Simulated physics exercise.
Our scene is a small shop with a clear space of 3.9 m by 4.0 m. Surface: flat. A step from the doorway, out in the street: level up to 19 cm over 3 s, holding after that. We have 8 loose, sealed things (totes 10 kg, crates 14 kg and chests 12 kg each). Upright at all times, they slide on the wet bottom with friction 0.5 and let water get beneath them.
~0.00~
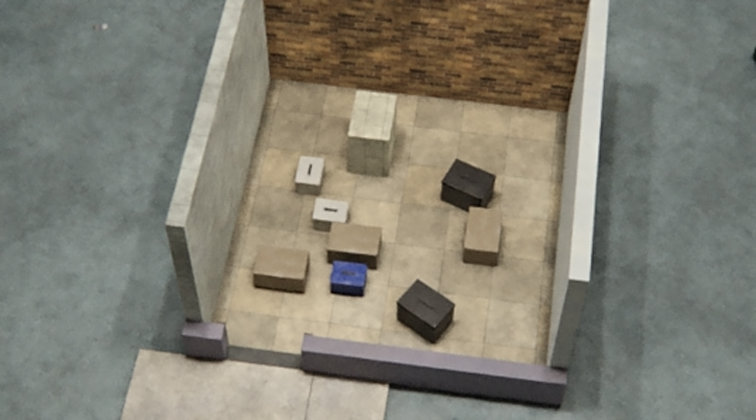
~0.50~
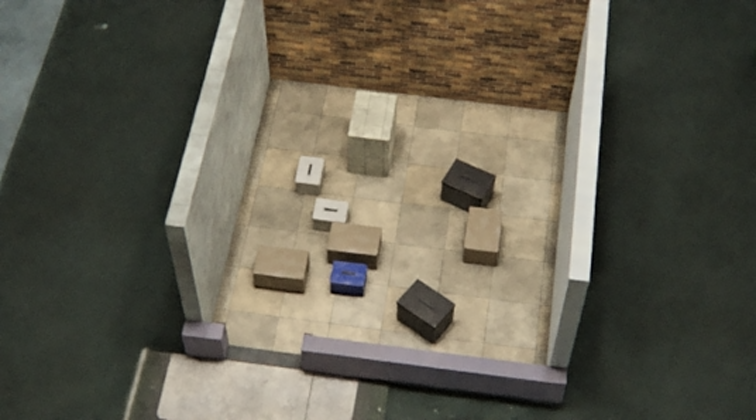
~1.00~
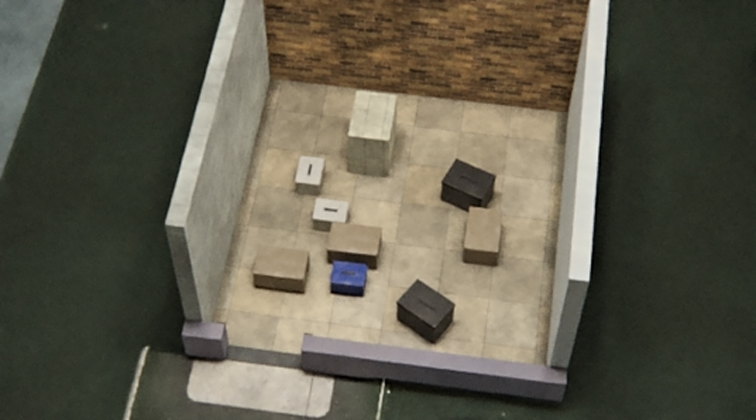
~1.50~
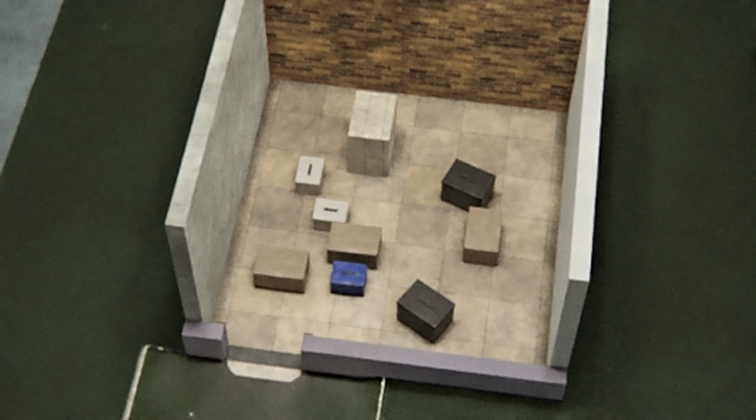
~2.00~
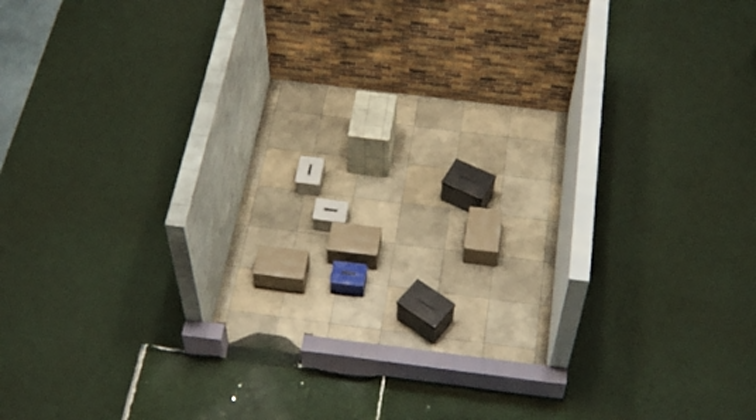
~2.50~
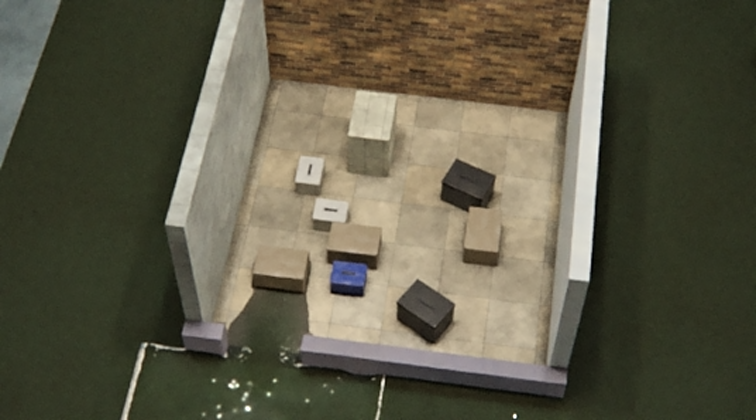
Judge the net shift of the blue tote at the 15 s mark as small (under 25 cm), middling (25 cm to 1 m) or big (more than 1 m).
Middling.
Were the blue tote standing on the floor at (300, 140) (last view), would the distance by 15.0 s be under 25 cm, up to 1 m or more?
Here it heads a good way off.
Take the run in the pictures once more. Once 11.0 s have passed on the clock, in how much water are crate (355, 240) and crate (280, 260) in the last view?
5 and 8 cm.
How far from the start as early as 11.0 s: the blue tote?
Roughly 40 centimetres by that point.
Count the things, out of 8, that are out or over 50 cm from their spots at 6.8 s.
The count is 4.
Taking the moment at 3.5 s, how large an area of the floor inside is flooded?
About 2.0 m2.
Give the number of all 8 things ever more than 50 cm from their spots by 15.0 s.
That adds up to 7.
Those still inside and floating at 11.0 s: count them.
Total: 1.
After 3.5 s the blue tote is near (349, 273), 0.0 m from its start, aground; 0 afloat.
After 6.8 s the blue tote is near (384, 275), 0.4 m from its start, aground; 1 afloat.
After 11.0 s the blue tote is near (384, 275), 0.4 m from its start, aground; 1 afloat.
After 15.0 s the blue tote is near (384, 275), 0.4 m from its start, aground; 7 afloat.
